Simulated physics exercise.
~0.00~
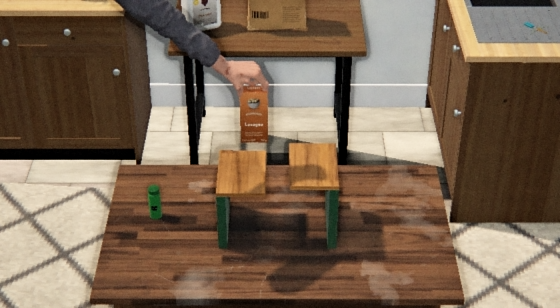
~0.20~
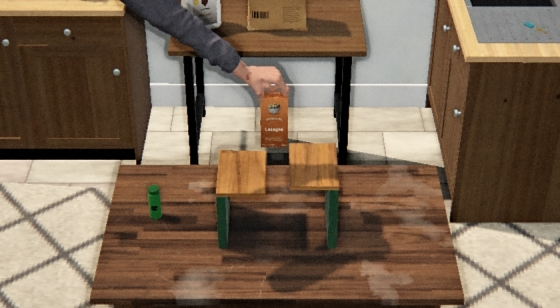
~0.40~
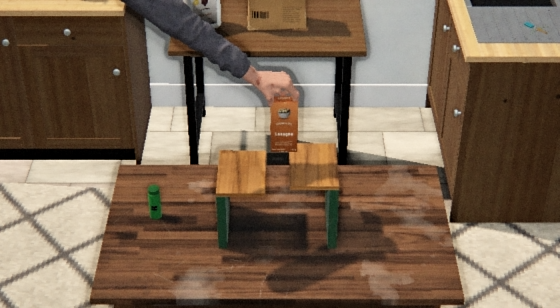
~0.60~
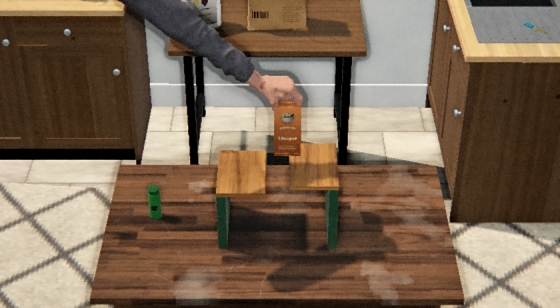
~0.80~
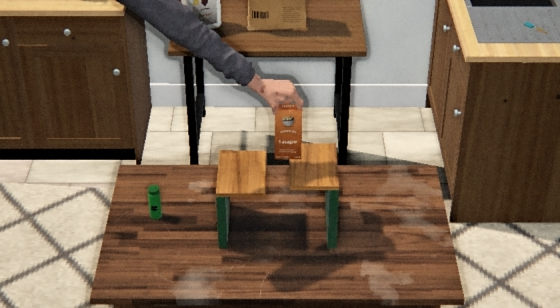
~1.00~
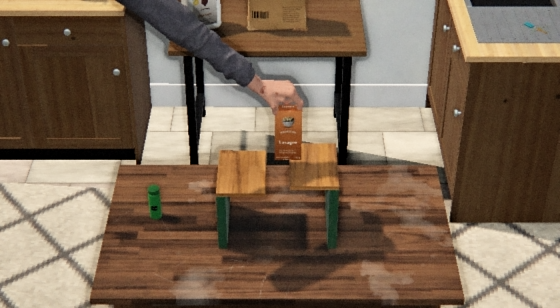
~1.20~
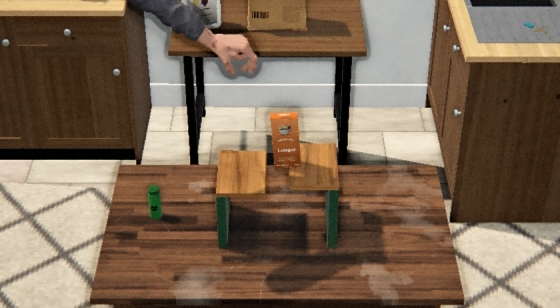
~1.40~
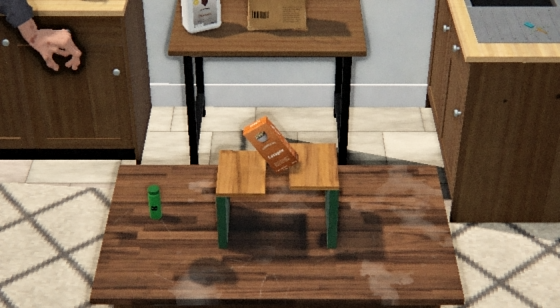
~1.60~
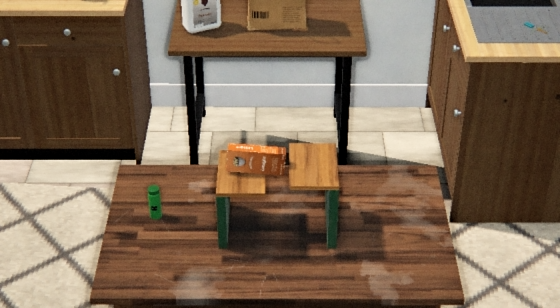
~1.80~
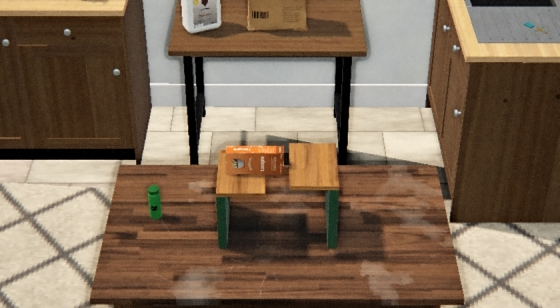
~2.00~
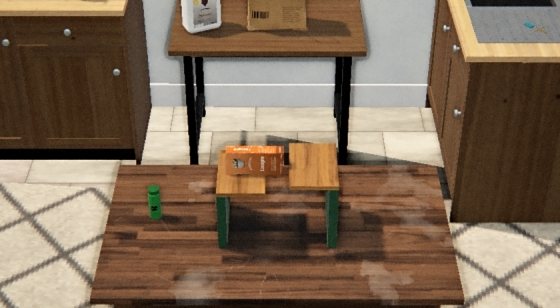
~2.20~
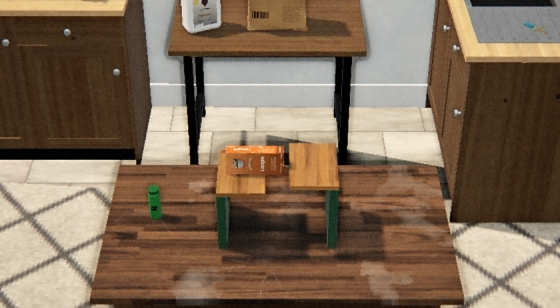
An orange packet, held upright by a hand reaching in from the upper left, moves right above a small wooden stand with green legs and a gap in its top. The stand sits on a dark wood table in a kitchen, seen from slightly above, with a small green shaker to its left. The hand holds the packet over the right side of the gap, then lets go and draws back. The packet drops a little, tips over to the left and falls onto its side. It ends lying caught across the stand's top, while the shaker stays in place.
